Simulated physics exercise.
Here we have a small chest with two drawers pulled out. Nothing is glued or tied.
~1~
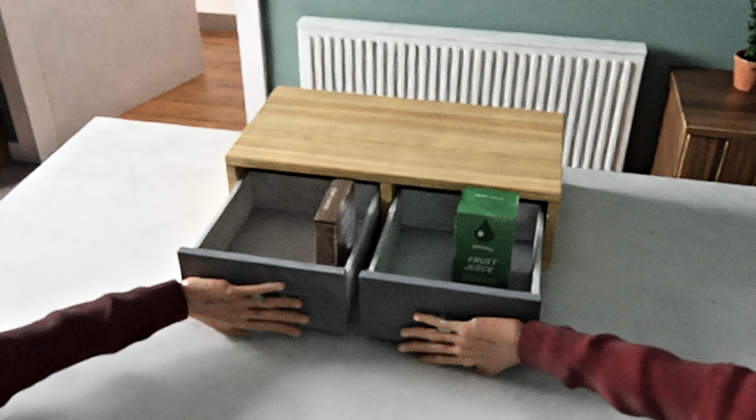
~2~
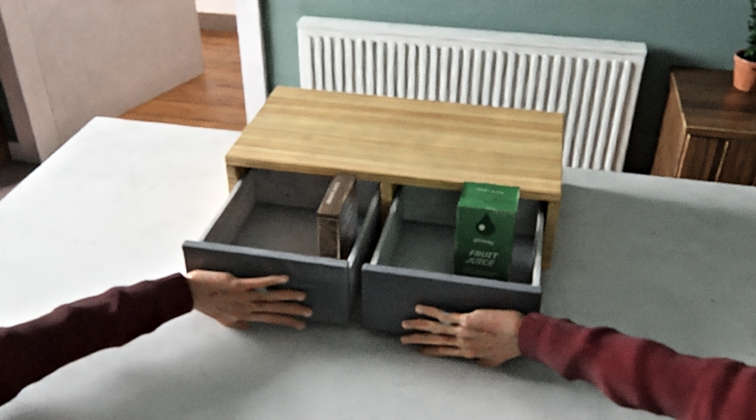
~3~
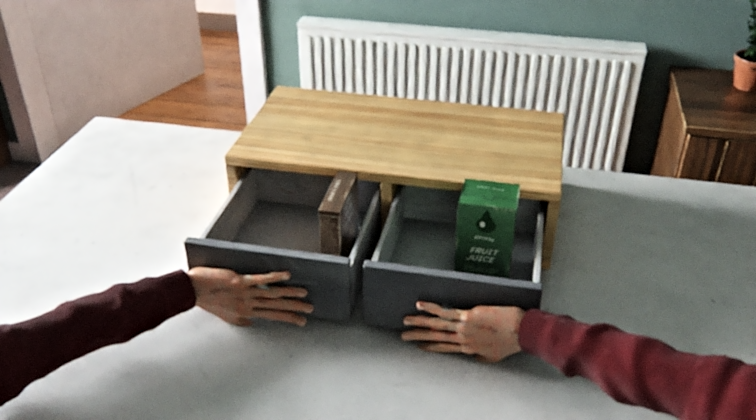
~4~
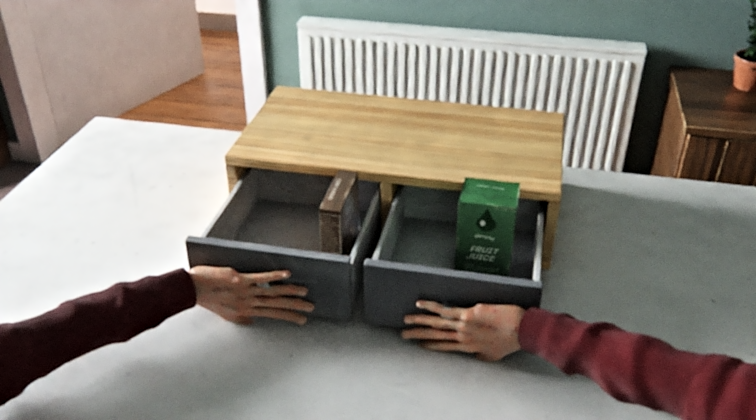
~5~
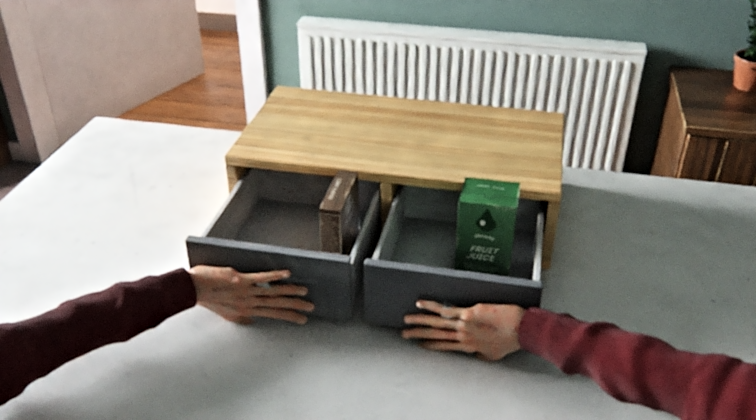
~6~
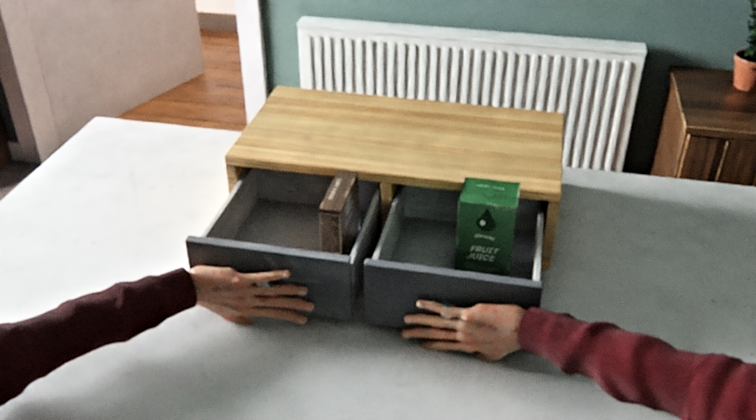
Two hands in dark red sleeves rest against the grey fronts of two open drawers in a small wooden chest on a pale table, seen from above and in front. A brown packet stands in the left drawer and a green fruit juice carton in the right, with a white radiator behind. The hands push both drawers slightly inward, then stay nearly still, while the camera remains fixed.
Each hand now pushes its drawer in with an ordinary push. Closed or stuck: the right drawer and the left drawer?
Here the right drawer jams and the left drawer jams.
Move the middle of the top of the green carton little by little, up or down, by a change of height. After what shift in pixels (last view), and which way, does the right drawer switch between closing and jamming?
About 12 pixels down.
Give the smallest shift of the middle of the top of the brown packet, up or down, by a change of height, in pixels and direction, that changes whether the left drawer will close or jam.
About 16 pixels down.
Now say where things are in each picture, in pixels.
Right drawer (458, 263) wide open; left drawer (289, 241) wide open; green carton (485, 241), in the first frame.
Left drawer (292, 235) wide open; brown packet (339, 228), in the second frame.
Right drawer (460, 253) wide open; chest (402, 170), in the third frame.
Left drawer (294, 231) wide open; green carton (486, 231), in the fourth frame.
Right drawer (461, 252) wide open; brown packet (341, 224), in the fifth frame.
Right drawer (461, 252) wide open; left drawer (294, 231) wide open; chest (402, 170), in the sixth frame.
Then, 0.30 s after the last picture, right drawer starting in; left drawer starting in.
At rest, the right drawer stays ajar; the left drawer stays ajar.
